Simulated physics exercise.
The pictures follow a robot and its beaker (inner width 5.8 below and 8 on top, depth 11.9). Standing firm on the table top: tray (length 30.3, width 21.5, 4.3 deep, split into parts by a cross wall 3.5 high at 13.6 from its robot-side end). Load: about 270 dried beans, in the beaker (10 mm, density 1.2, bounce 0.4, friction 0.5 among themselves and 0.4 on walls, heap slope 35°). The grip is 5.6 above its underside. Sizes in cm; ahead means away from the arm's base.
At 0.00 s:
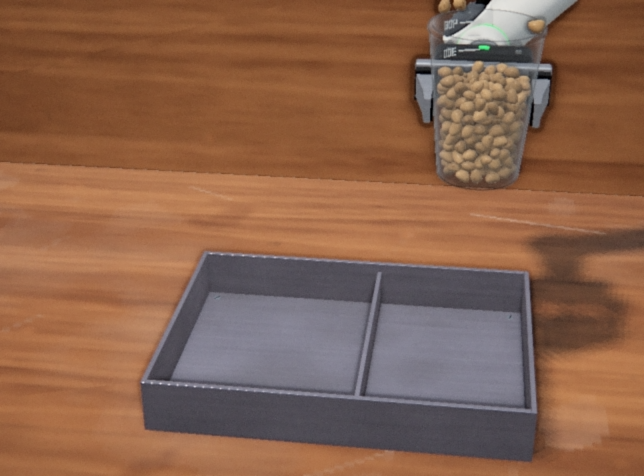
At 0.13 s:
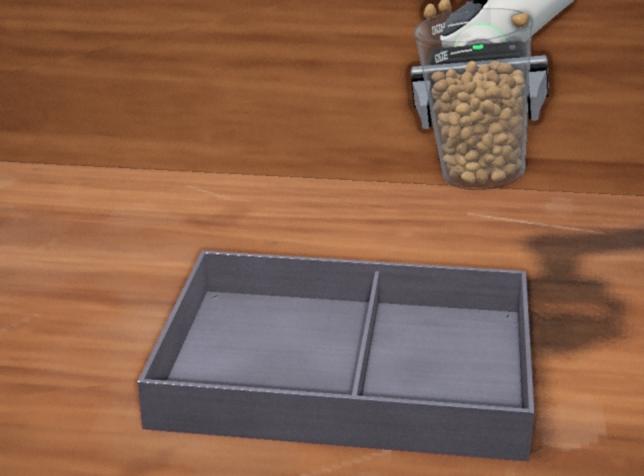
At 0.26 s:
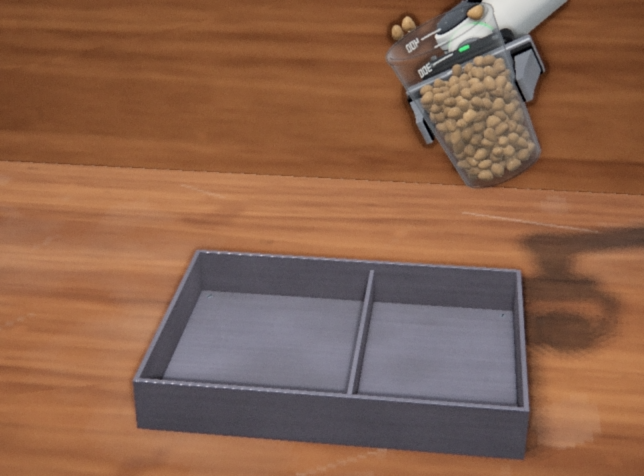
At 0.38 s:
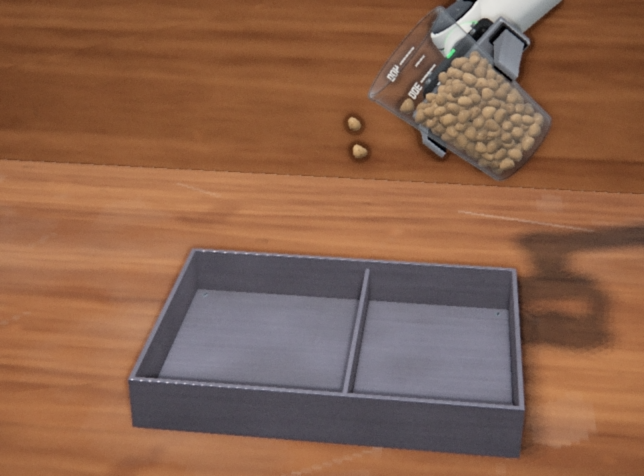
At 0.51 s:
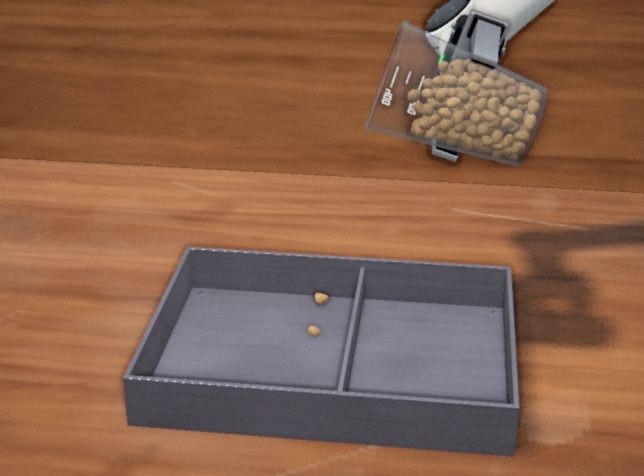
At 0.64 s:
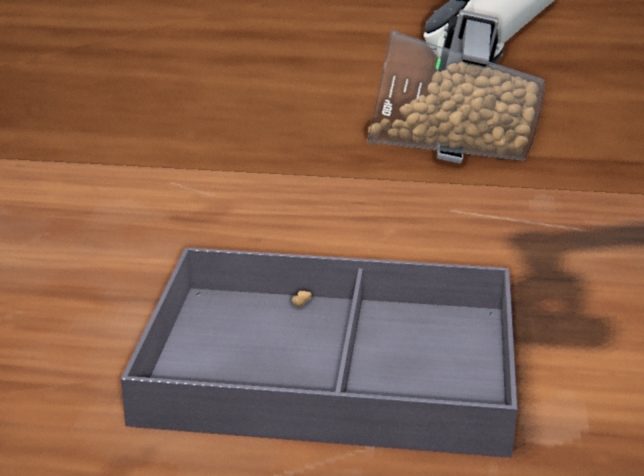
Robot arm tilting a clear beaker of beans steeply to the left, two beans dropping into a divided grey tray's left section.
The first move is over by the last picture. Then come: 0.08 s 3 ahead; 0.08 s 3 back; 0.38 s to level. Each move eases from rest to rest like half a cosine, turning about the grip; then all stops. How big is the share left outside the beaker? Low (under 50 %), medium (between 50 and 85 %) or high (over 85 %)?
Outside the beaker the share is low, under 50 %.
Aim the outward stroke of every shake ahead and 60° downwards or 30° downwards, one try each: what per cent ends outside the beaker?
Some 5 and 15 per cent.
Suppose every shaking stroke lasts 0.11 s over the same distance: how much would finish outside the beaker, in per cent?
In that case some 20 per cent.
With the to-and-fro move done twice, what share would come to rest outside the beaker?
Then about 55 per cent.
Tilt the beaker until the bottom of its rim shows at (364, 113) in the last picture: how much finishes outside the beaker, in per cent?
Some 15 per cent.
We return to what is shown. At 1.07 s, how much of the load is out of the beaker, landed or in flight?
Some 40 per cent.
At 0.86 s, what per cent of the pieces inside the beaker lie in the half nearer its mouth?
About 70 per cent.
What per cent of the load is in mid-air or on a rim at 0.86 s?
Some 29 per cent.
By 0.86 s, tilted 76° forward, highest piece 26 above the table; 190 in the beaker, 2 in the far-side part, 80 in flight or on a rim.
By 1.07 s, tilted 15° forward, highest piece 31 above the table; 167 in the beaker, 99 in the far-side part, 6 in flight or on a rim.
By 1.38 s, level, highest piece 26 above the table; 166 in the beaker, 105 in the far-side part, 1 in the robot-side part.
By 2.43 s, level, highest piece 26 above the table; 166 in the beaker, 105 in the far-side part, 1 in the robot-side part.
Final count, 166 in the beaker, 105 in the far-side part, 1 in the robot-side part. That is 39 % outside the beaker.
